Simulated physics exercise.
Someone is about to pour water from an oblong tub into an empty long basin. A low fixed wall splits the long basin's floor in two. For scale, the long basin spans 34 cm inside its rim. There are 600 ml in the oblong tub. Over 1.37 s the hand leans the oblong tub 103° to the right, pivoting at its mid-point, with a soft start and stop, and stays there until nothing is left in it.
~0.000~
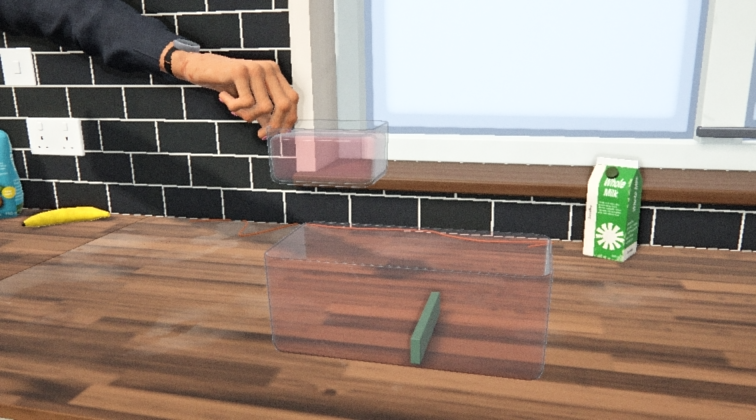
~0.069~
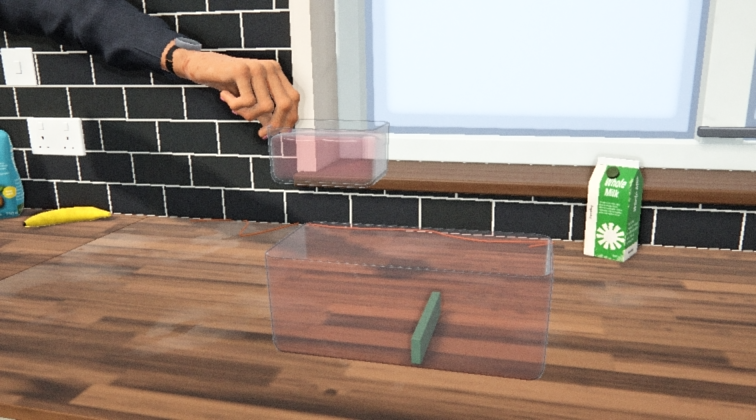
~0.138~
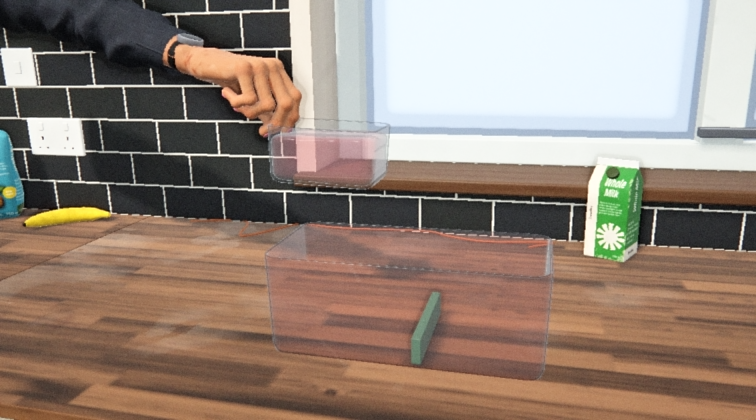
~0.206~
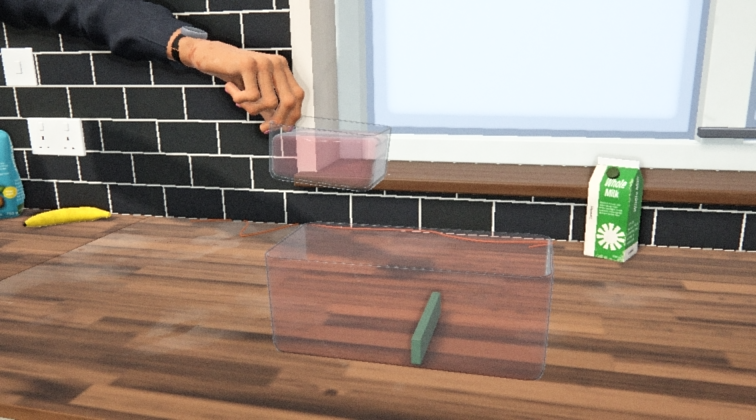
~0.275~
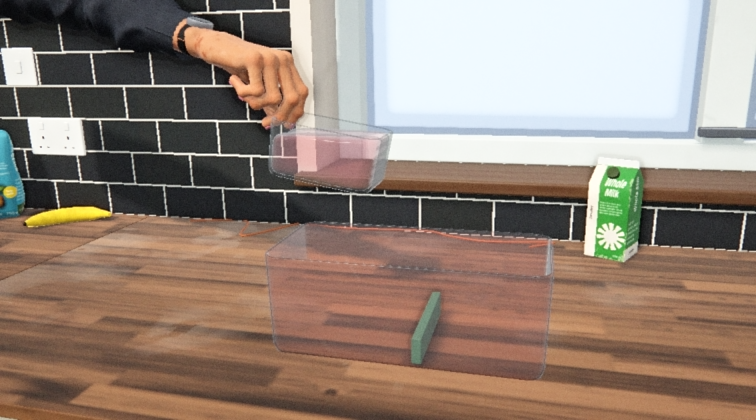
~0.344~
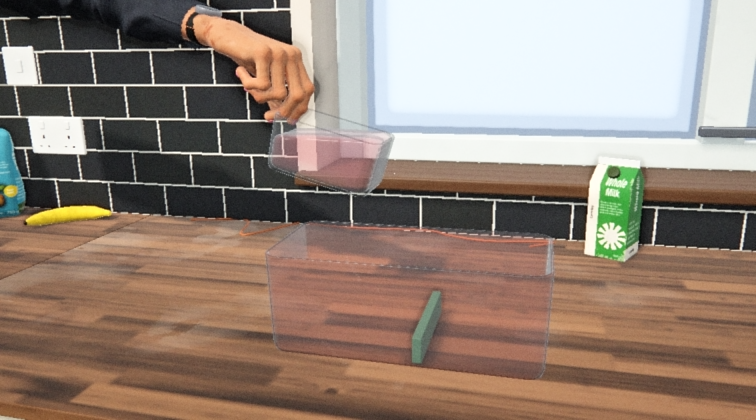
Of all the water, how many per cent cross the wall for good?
About 66 per cent.
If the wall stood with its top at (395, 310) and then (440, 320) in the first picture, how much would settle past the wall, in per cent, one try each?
First 85, then 55 per cent.
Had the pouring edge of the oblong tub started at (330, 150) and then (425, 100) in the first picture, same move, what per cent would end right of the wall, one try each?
In turn about 10 and 90 per cent.
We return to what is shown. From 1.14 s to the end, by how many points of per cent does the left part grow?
About 12 per cent.
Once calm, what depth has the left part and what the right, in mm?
Left about 8 mm, right about 20 mm.
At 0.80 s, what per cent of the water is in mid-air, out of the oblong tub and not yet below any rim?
Near 30 in a hundred.
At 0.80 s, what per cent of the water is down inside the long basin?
Some 30 per cent.
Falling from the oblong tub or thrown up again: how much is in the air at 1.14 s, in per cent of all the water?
Near 5 in a hundred.
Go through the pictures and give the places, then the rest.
The first picture shows tilt 0°; pouring edge (381, 127); surface from (282, 133) to (381, 135); the long basin's rim runs from (285, 239) to (551, 256); the wall's top is at (427, 315).
The second picture shows tilt 1°; pouring edge (382, 128); surface from (283, 133) to (382, 135).
The third picture shows tilt 3°; pouring edge (383, 130); surface from (284, 133) to (382, 136).
The fourth picture shows tilt 6°; pouring edge (384, 133); surface from (284, 132) to (383, 136).
The fifth picture shows tilt 10°; pouring edge (386, 137); surface from (285, 133) to (385, 137).
The sixth picture shows tilt 15°; pouring edge (387, 142); surface from (286, 132) to (388, 137); 1 per cent is over the edge.
After 0.80 s the tilt is 65° and 40 per cent is still to pour, 3 is left of the wall and 27 right of it.
After 1.14 s the tilt is 96° and 9 per cent is still to pour, 20 is left of the wall and 66 right of it.
After 1.49 s the tilt is 103° and 0 per cent is still to pour, 32 is left of the wall and 66 right of it.
After 1.87 s the tilt is 103° and 0 per cent is still to pour, 33 is left of the wall and 66 right of it.
In the end 33 per cent lies left of the wall, 66 right of it and 1 outside.
